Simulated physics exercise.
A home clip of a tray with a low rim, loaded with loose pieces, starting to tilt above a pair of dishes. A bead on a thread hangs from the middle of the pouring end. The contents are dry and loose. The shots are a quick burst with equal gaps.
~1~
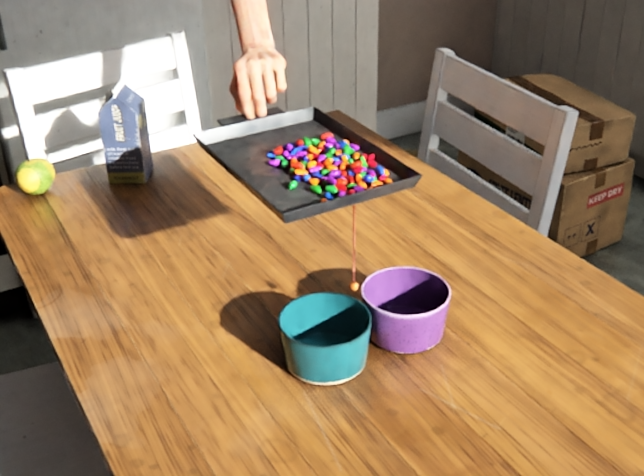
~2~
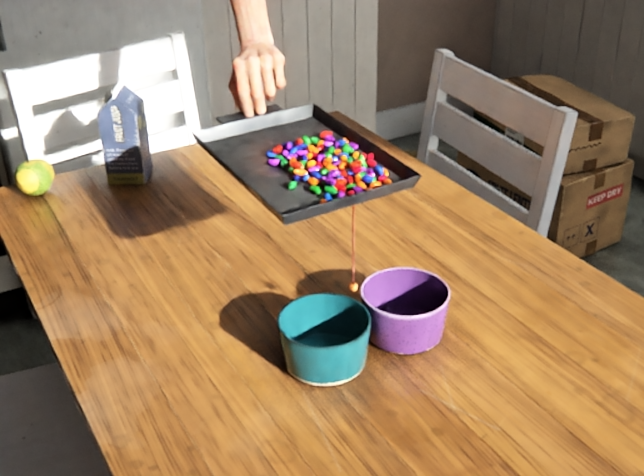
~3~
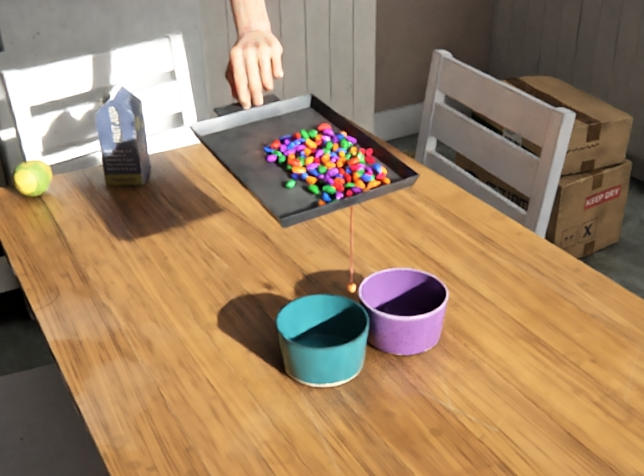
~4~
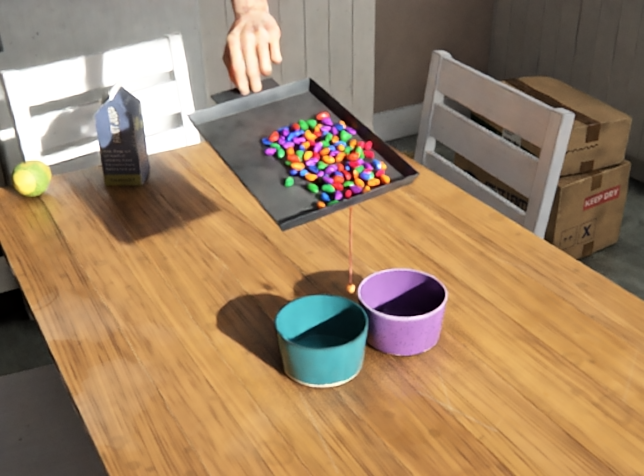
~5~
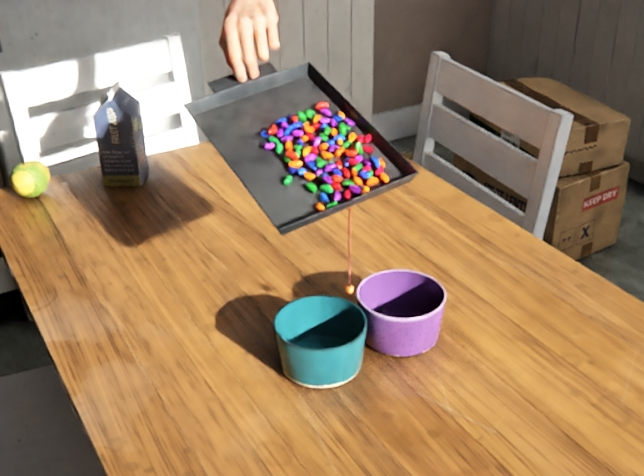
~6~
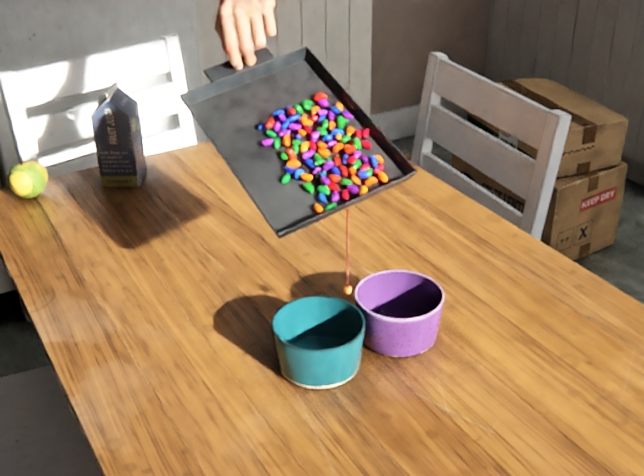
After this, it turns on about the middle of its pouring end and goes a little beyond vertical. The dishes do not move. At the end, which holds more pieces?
The left-hand dish gets more.
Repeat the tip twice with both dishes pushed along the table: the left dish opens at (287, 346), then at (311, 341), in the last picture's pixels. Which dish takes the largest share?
The first try: Left. The second: The left-hand dish.
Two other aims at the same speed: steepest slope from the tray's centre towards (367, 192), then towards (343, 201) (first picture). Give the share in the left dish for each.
Near 10 % and 40 %.
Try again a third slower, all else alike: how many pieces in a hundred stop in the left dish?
Near 80 %.
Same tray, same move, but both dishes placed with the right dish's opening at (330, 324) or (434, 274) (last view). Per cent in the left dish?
First some 20, then 0 per cent.
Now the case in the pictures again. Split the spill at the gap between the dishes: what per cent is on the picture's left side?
Roughly 90 in a hundred.
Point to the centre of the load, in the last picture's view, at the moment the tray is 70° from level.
Close to (302, 221).
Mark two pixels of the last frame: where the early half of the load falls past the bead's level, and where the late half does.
Early half (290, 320), late half (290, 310).
Shortly afterwards, tray tipped steeply; the bulk on the tray; a little in the left dish; only a few outside both; a little in the air.
Next, tray tipped past a quarter turn; the bulk in the left dish; near a quarter outside both; only a few in the air.
Some moments later, tray tipped past a quarter turn; the bulk in the left dish; near a quarter outside both.
In the end, tray tipped past a quarter turn; the bulk in the left dish; none at all in the right dish; near a quarter outside both.
